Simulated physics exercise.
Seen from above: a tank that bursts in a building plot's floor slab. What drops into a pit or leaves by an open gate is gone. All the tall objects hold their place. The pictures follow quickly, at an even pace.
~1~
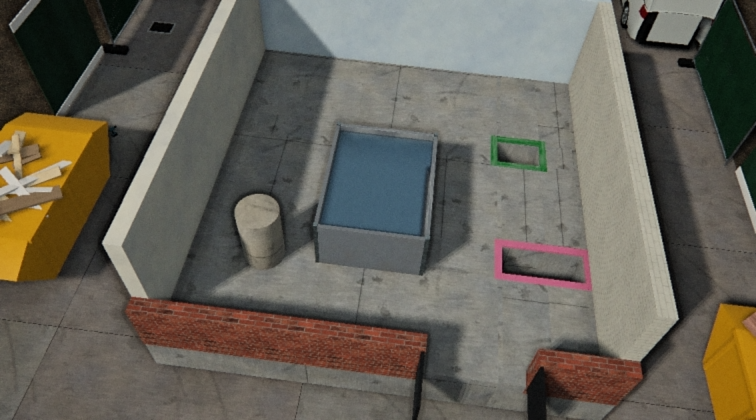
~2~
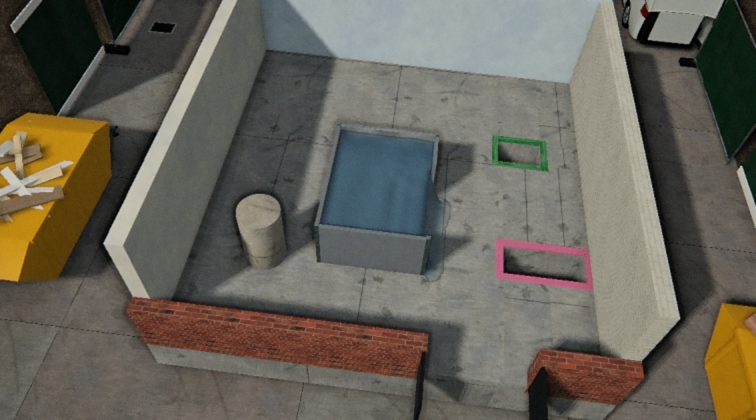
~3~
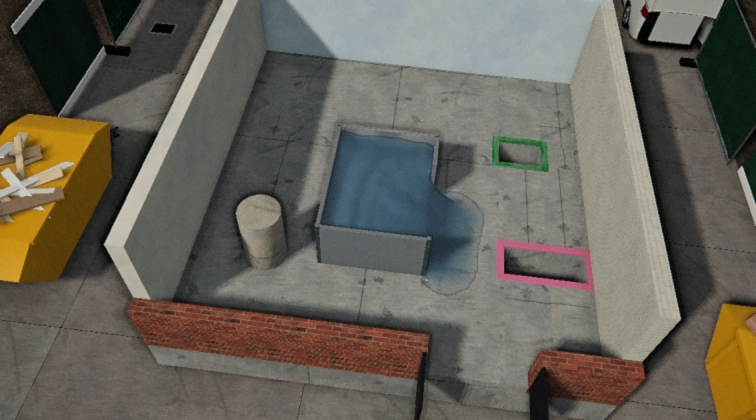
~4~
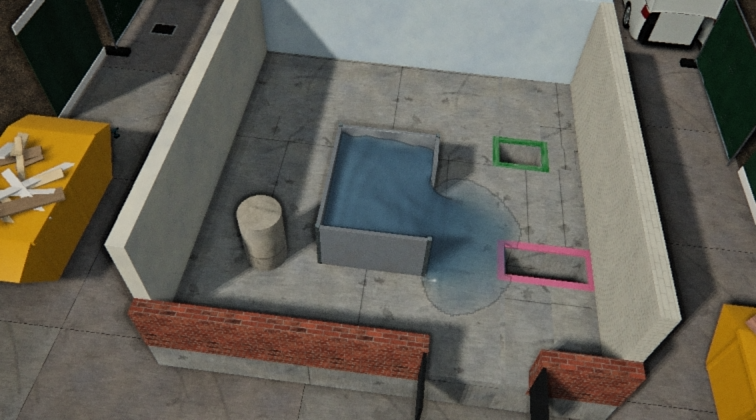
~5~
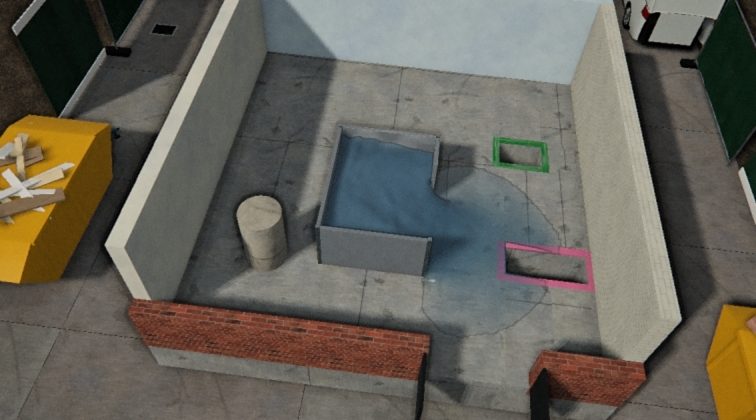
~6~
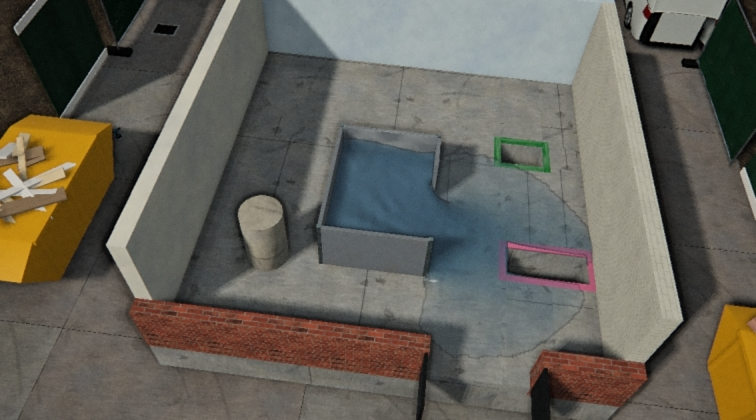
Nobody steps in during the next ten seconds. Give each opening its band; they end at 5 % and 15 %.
The gate takes from 5 to 15 %; the pink pit takes over 15 %; the green pit takes from 5 to 15 %.
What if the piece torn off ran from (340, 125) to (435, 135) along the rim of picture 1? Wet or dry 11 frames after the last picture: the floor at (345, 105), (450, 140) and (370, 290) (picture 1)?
In turn: Covered, under water, free of water.
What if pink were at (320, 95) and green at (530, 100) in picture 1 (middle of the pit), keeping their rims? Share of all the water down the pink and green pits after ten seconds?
Parts in a hundred: Pink 4, green 25.
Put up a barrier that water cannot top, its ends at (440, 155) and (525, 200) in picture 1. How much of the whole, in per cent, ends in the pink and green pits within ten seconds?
In per cent: Pink 60, green 6.
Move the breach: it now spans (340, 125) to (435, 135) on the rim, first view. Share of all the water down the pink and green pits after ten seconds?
Roughly, in per cent: Pink 14, green 20.
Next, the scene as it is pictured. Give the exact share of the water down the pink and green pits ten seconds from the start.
Roughly 54 per cent, then 6 per cent.
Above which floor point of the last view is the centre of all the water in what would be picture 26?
Close to (472, 216).
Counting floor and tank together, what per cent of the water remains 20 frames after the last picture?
I make it 58 per cent.
A moment on, water covers 25 % of the floor; the gate 0 %, the pink pit 12 %, the green pit 1 %.
Next, water covers 30 % of the floor; the gate 2 %, the pink pit 22 %, the green pit 1 %.
Then, water covers 35 % of the floor; the gate 4 %, the pink pit 34 %, the green pit 3 %.
Later, water covers 55 % of the floor; the gate 8 %, the pink pit 47 %, the green pit 5 %.
In the end, water covers 70 % of the floor; the gate 10 %, the pink pit 54 %, the green pit 7 %.
